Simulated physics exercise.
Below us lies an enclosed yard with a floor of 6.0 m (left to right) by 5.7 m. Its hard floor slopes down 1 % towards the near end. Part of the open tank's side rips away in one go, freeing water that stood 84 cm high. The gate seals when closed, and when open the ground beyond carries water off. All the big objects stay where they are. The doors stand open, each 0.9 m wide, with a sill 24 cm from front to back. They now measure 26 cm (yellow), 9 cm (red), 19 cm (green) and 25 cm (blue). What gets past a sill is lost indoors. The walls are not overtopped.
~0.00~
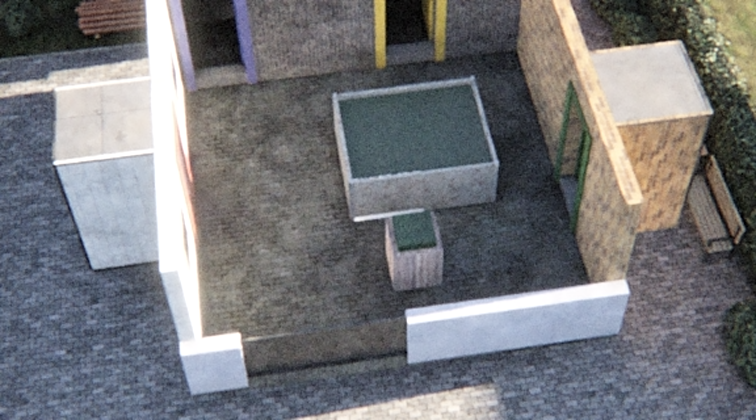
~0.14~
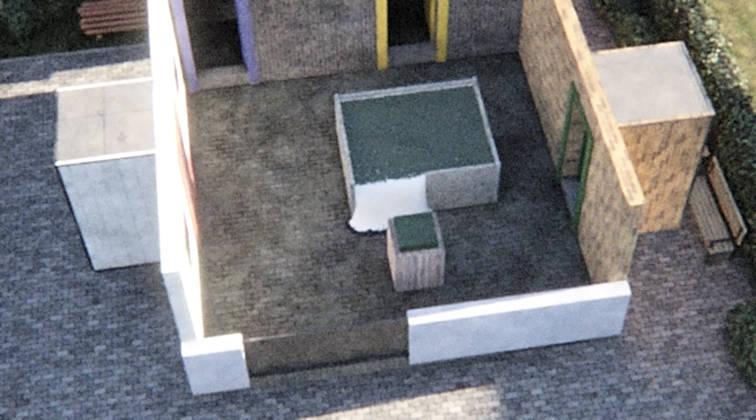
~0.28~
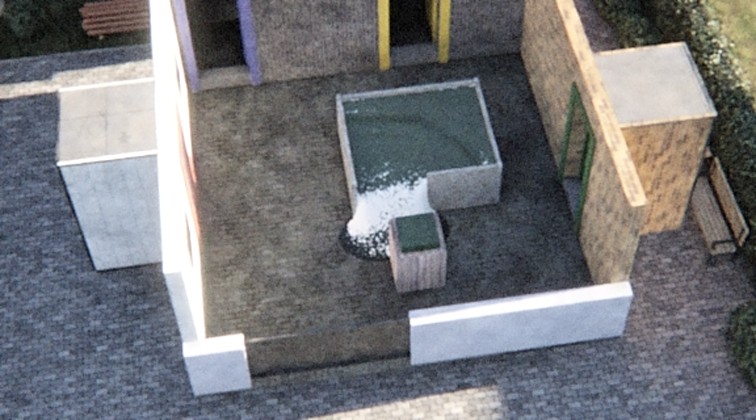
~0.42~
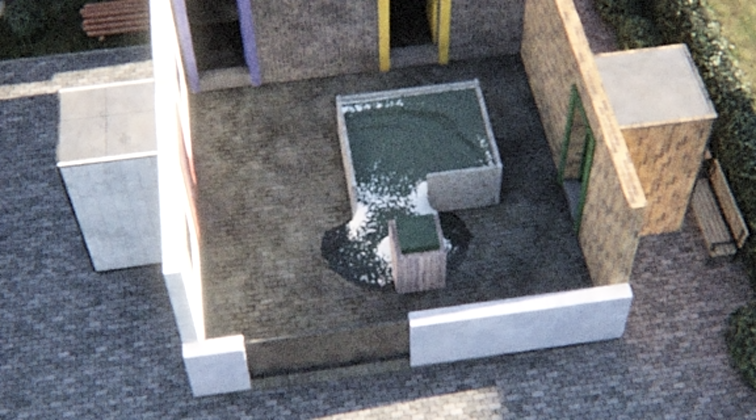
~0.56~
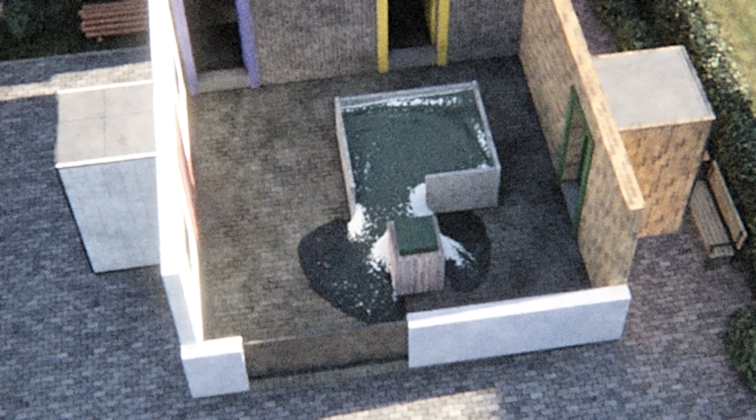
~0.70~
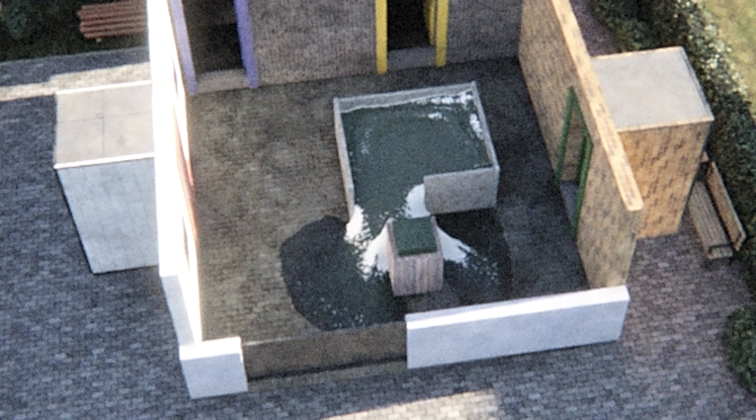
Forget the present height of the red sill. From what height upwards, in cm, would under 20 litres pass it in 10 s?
Some 7 cm above the ground.
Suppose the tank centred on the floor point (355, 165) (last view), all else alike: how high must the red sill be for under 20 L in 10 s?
Then roughly 7.5 cm.
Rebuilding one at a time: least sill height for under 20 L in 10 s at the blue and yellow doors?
About 14.0 cm at blue and 10.5 cm at yellow.
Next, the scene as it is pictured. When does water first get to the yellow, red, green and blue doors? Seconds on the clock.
Arrival: Yellow 4.5 s, red 2.4 s, green 1.4 s, blue 3.8 s.
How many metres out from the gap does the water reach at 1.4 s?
Some 3.8 m out.
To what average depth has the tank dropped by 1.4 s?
Some 54 cm.
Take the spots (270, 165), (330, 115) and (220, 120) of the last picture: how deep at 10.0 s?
About 8, 11 and 10 cm.
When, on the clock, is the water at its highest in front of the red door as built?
Around 3.2 s.
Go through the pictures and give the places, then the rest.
Still water, 84 cm deep, in the open tank at (414, 132); the red door at (184, 180) is dry, in the first frame.
The gap is at (390, 200), the front 0.4 m out at a hidden place; the back of the open tank holds 84 cm, in the second frame.
The gap is at a hidden place, the front 0.8 m out at (378, 257); the back of the open tank holds 84 cm, in the third frame.
The gap is at a hidden place, the front 1.4 m out at (383, 287); the back of the open tank holds 80 cm, in the fourth frame.
The front is at a hidden place, 2.0 m from the gap at a hidden place; 3.4 m2 of floor is wet, 72 cm left at the back, in the fifth frame.
Water pours out at a hidden place and has run 2.4 m, to a hidden place; about 5 cm deep outside, 73 cm at the back; the red door at (185, 184), 3.2 m from the gap, is still 1.9 m from the nearest water, in the sixth frame.
After 1.4 s water covers 40 % of the floor, deepest (62 cm) near (403, 248); it has not reached the red door.
After 3.0 s water covers 60 % of the floor, deepest (37 cm) near (403, 248); 11 cm at the red door, 0 litres in over its 9 cm sill.
After 10.0 s water covers 100 % of the floor, deepest (18 cm) near (441, 122); 7 cm at the red door, 6 litres in over its 9 cm sill.
At the red door as built, the water arrived by 2.5 s and peaked near 12 cm at 3.2 s.
With a sill of 6.5 cm, 25 litres would have come in within the 10 s; with 7.5 cm, 15 litres. So under 20 litres takes about 7 cm.
